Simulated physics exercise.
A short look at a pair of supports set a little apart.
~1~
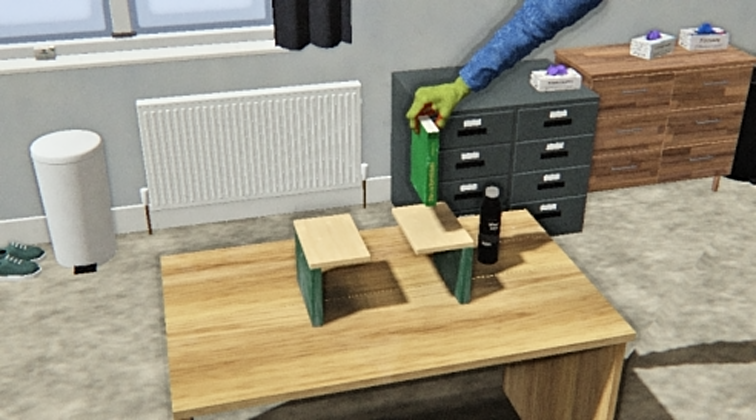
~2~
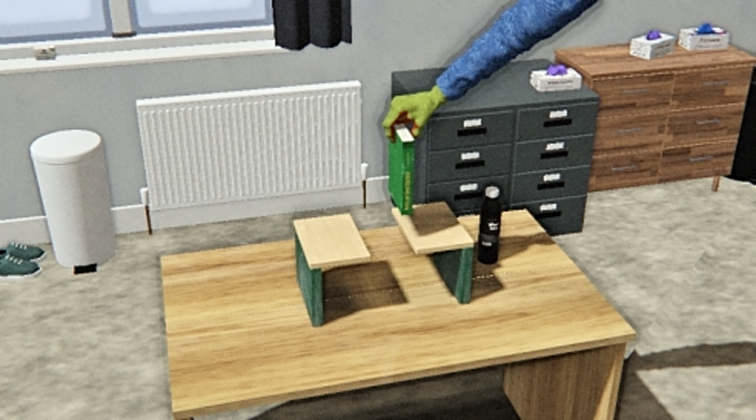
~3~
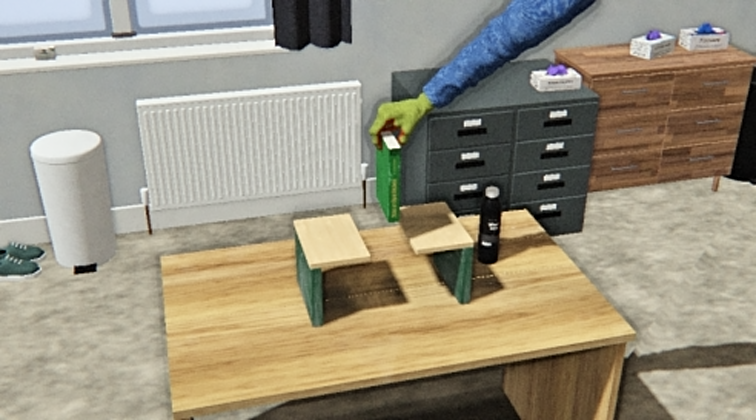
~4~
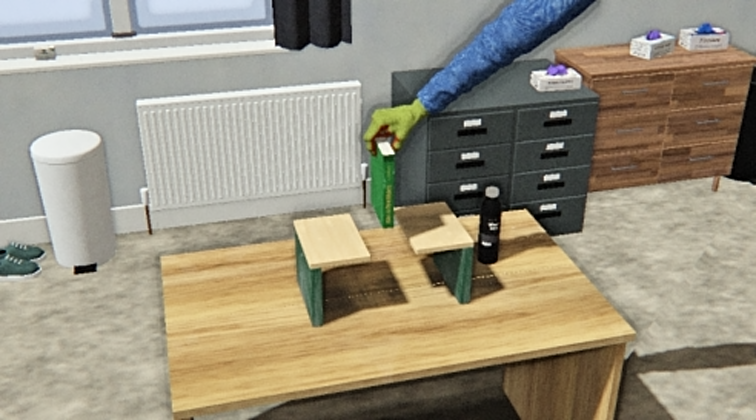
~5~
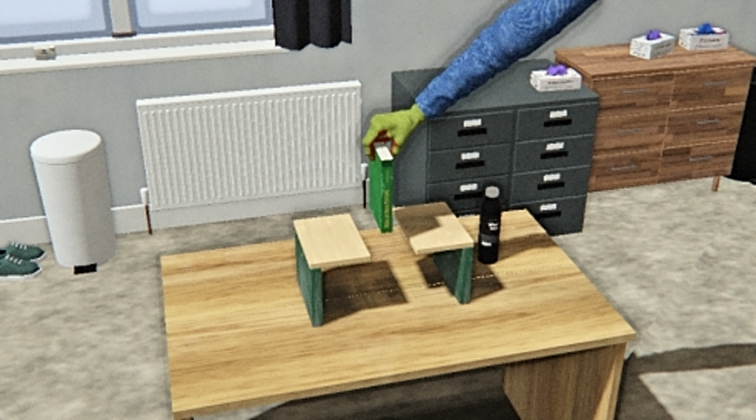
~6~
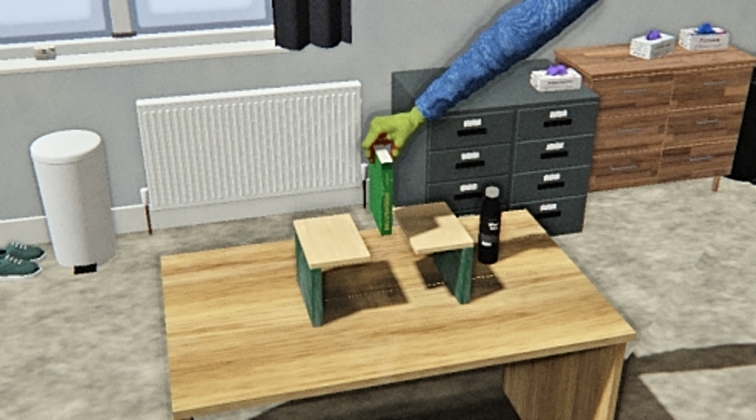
A green hand moves a green book left and slightly down between two small wooden-topped supports.
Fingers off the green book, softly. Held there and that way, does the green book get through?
It goes down the gap.
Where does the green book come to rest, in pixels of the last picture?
Around (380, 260).
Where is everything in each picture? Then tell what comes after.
On its way; green book (424, 157); black bottle (490, 225), in the first picture.
On its way; green book (401, 166); black bottle (490, 225), in the second picture.
On its way; green book (387, 173); black bottle (490, 225), in the third picture.
On its way; green book (382, 179); black bottle (490, 225), in the fourth picture.
On its way; green book (381, 184); black bottle (490, 225), in the fifth picture.
Poised above the slot; green book (381, 186); black bottle (490, 225), in the sixth picture.
Then, 0.30 s on from there, green book shifted about its own width near (380, 250).
Then, 0.40 s on from there, green book shifted about its own width near (380, 253).
In the end, moved from the start, green book; black bottle unmoved. At the end, from the last picture's camera, green book near (380, 260). The book reaches the table.
